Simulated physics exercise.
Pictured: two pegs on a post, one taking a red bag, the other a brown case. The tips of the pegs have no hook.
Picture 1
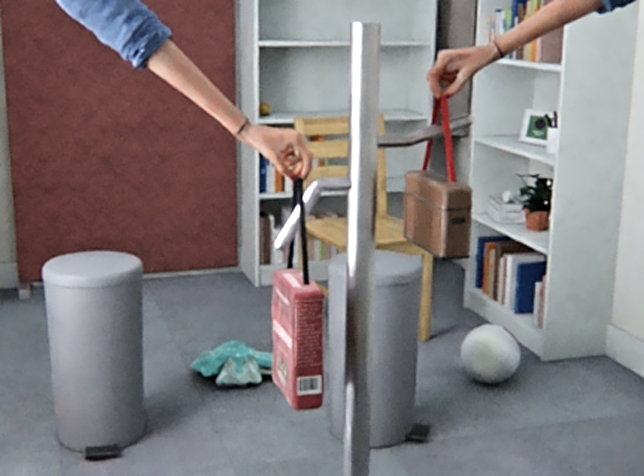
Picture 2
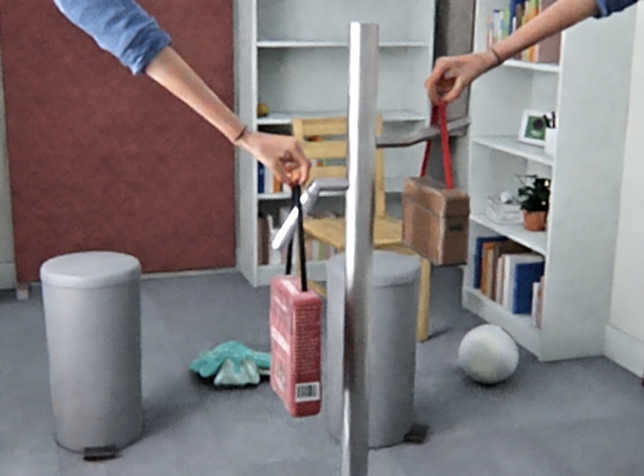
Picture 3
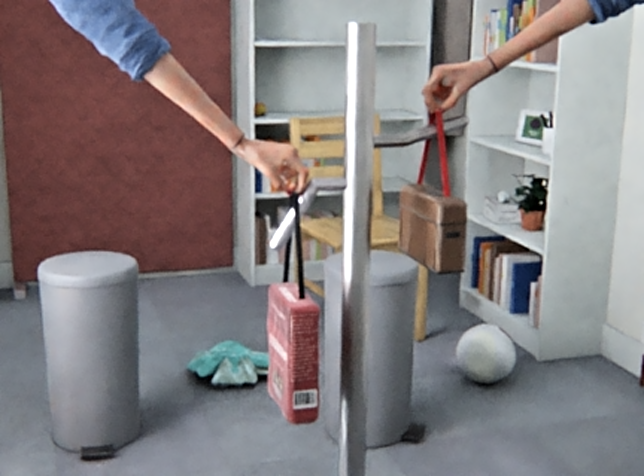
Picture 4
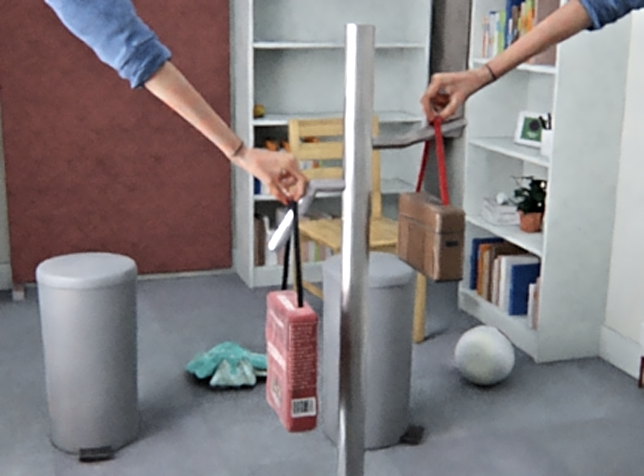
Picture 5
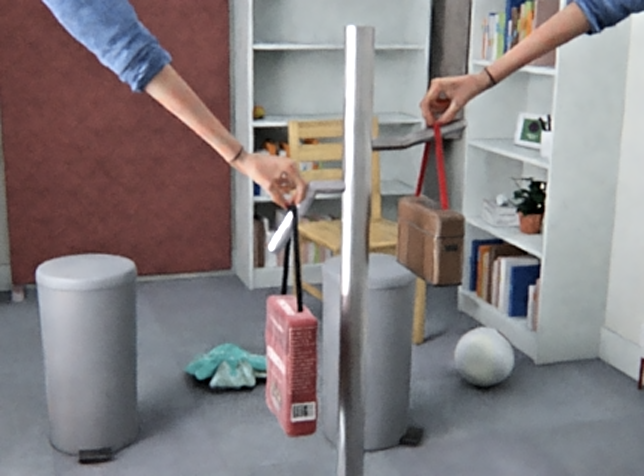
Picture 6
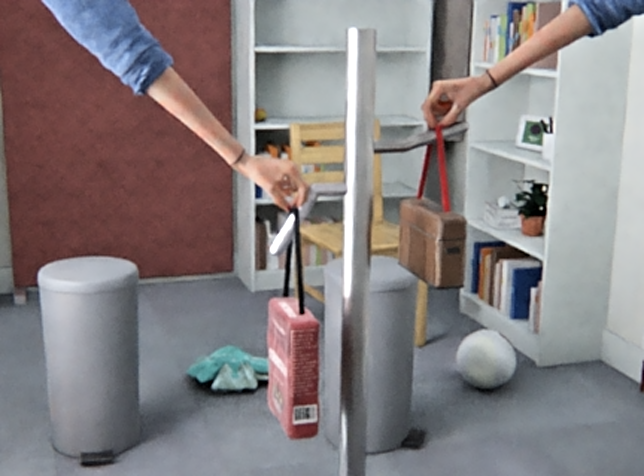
The clip shows two hands holding a red bag and a brown case by their straps beside the pegs of a metal post, lowering both items slightly before they stay nearly still.
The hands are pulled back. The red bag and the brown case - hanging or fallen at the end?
As I see it, the red bag falls down; the brown case stays up.
Then, 0.24 s later than the last view, red bag falling near (293, 433); brown case hanging from its loop near (431, 243).
Then, 0.44 s later than the last view, red bag on the floor; brown case hanging from its loop near (429, 245).
Then, 0.78 s later than the last view, red bag on the floor; brown case hanging from its loop near (427, 245).
Finally, red bag on the floor; brown case hanging from its loop near (427, 245). The red bag comes down and the brown case stays hanging.
